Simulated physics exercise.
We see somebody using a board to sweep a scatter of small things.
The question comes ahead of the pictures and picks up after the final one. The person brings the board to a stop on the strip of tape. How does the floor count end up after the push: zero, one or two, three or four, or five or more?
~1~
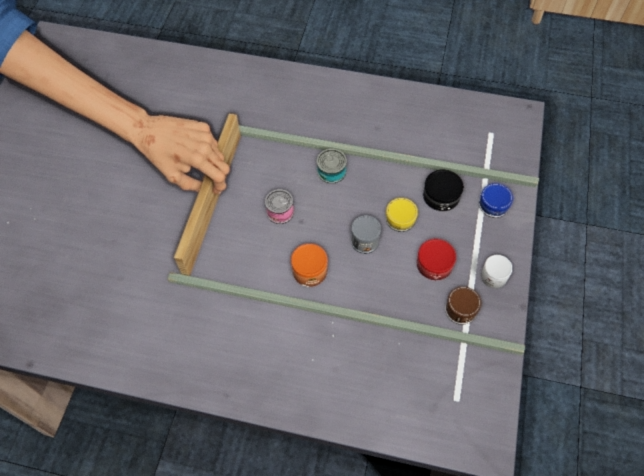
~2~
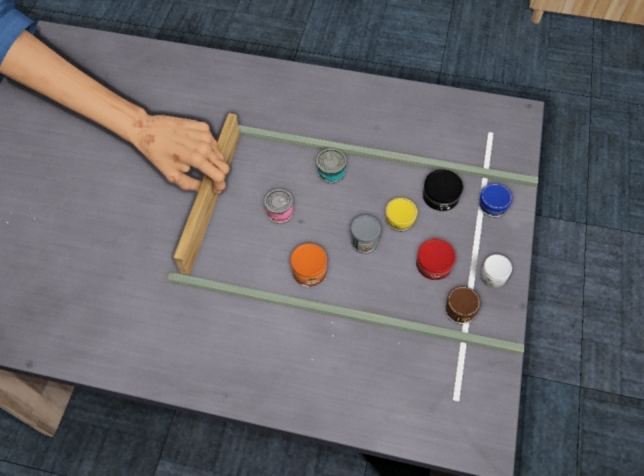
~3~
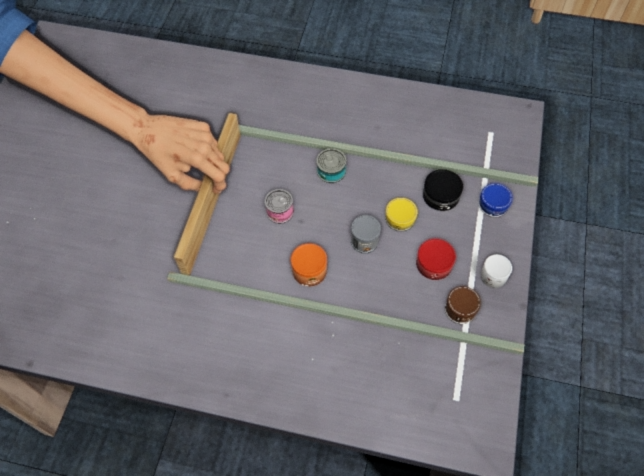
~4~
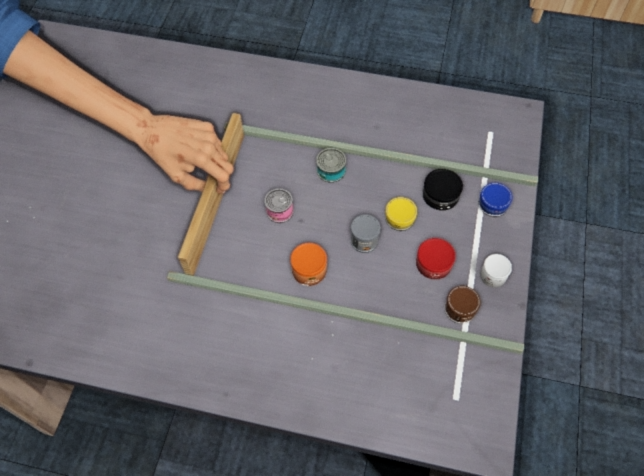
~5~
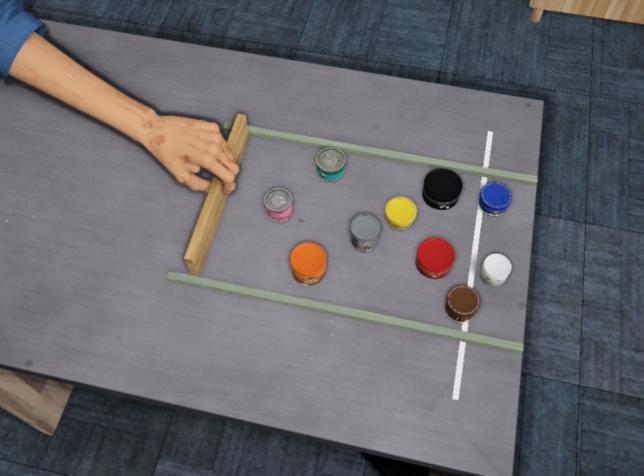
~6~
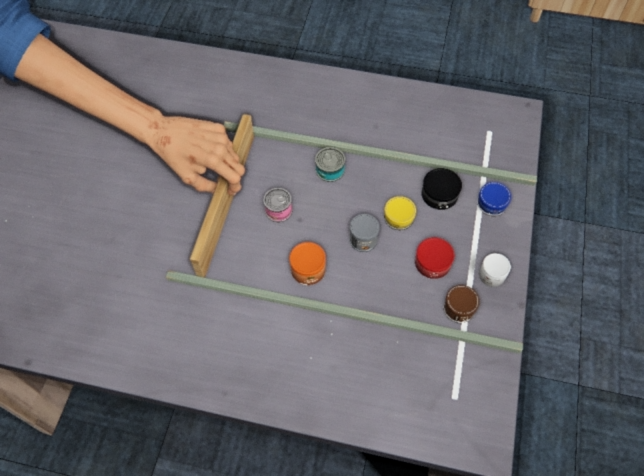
Once it stops, the band for pieces knocked off is one to two, pretty clearly.
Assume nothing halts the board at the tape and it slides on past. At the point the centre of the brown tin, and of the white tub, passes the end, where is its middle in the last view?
Near (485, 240), then near (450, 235).
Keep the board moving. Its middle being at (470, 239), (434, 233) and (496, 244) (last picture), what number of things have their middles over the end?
Going through the three places, I get 2, 0 and 5.
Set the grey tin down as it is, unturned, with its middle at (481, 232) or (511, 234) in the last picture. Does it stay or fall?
First spot: Safe; second: Safe.
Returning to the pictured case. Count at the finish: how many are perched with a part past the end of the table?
Tally: 3.
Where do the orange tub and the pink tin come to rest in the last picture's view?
Answer: First (487, 301), after that (490, 244).
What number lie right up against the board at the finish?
Counting them up gives 5.
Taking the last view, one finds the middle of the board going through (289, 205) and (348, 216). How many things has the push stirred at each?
At that stage 1; at the next, 4.
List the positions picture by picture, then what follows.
In the first picture, white tub (496, 272); blue pot (495, 201); brown tin (463, 306); board (210, 192); tape (476, 252).
In the second picture, blue pot (495, 200); orange tub (309, 265).
In the third picture, brown tin (462, 305); turquoise tin (331, 166).
In the fourth picture, white tub (495, 271); black tub (442, 190).
In the fifth picture, blue pot (495, 199); pink tin (279, 206).
In the sixth picture, white tub (494, 270); blue pot (494, 199); brown tin (461, 304); board (225, 193); tape (474, 250).
Soon after, none off yet; white tub at rest near (494, 270); blue pot at rest near (494, 199); brown tin at rest near (461, 304).
After that, none off yet; white tub moving near (504, 272); blue pot displaced about its own width near (518, 205); brown tin moving near (469, 307).
In the end, the number that fall off is one or two; gone, blue pot and white tub.
